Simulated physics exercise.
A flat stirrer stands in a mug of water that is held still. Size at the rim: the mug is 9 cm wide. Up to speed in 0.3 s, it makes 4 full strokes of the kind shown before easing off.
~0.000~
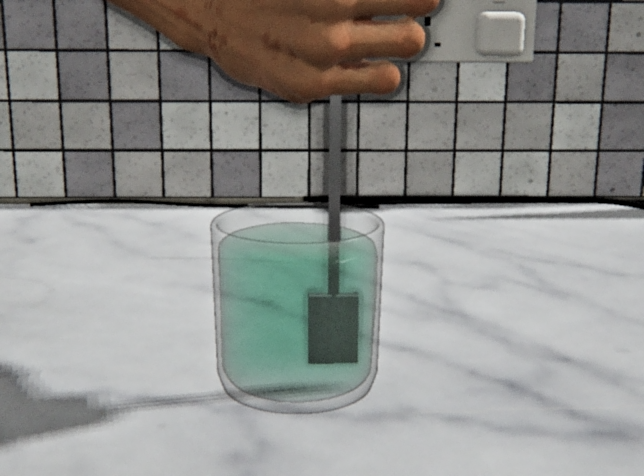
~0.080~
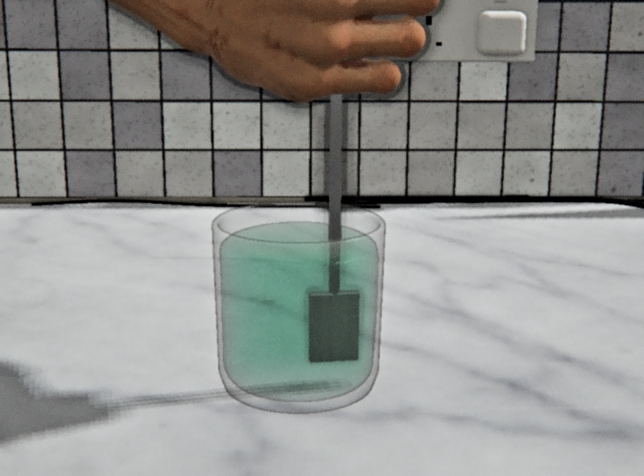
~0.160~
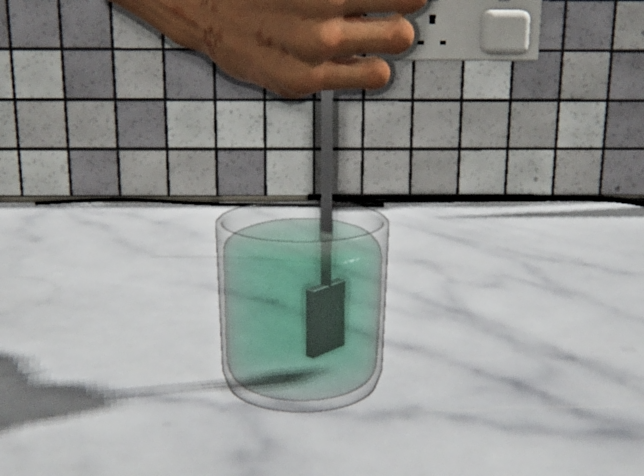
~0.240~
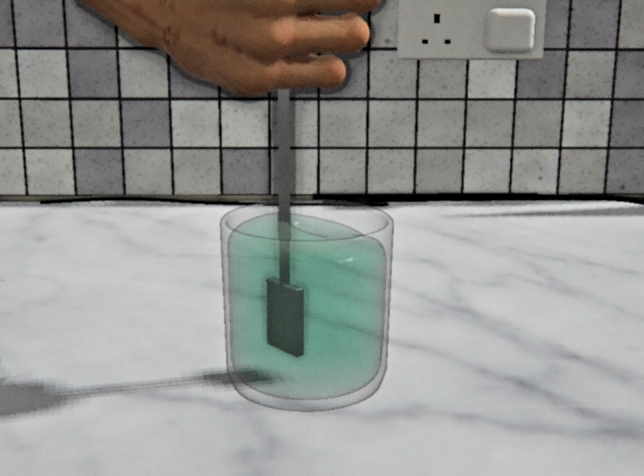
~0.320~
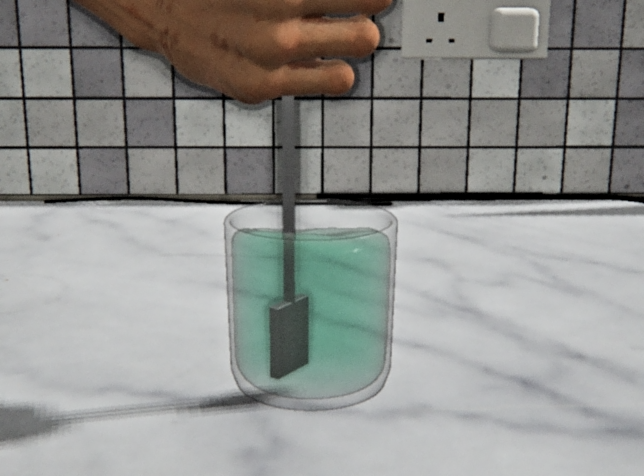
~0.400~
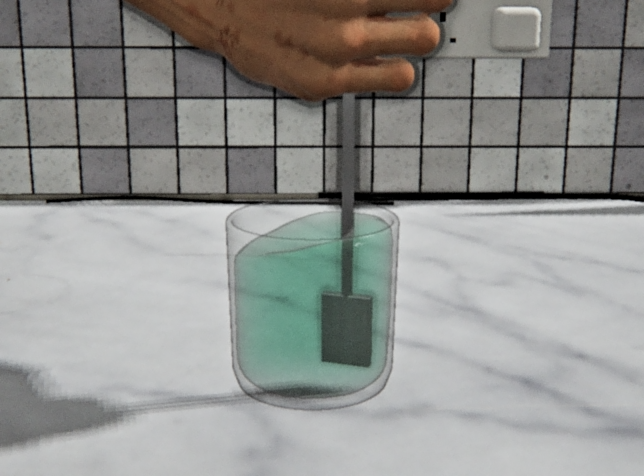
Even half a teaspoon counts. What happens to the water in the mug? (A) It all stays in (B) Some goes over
B.
Then, 0.65 s in, 0 ml is over the rim.
Then, 0.89 s in, 1 ml is over the rim.
Then, 1.14 s in, 11 ml is over the rim.
Then, 1.39 s in, 13 ml is over the rim.
Finally, 13 ml is over the rim.
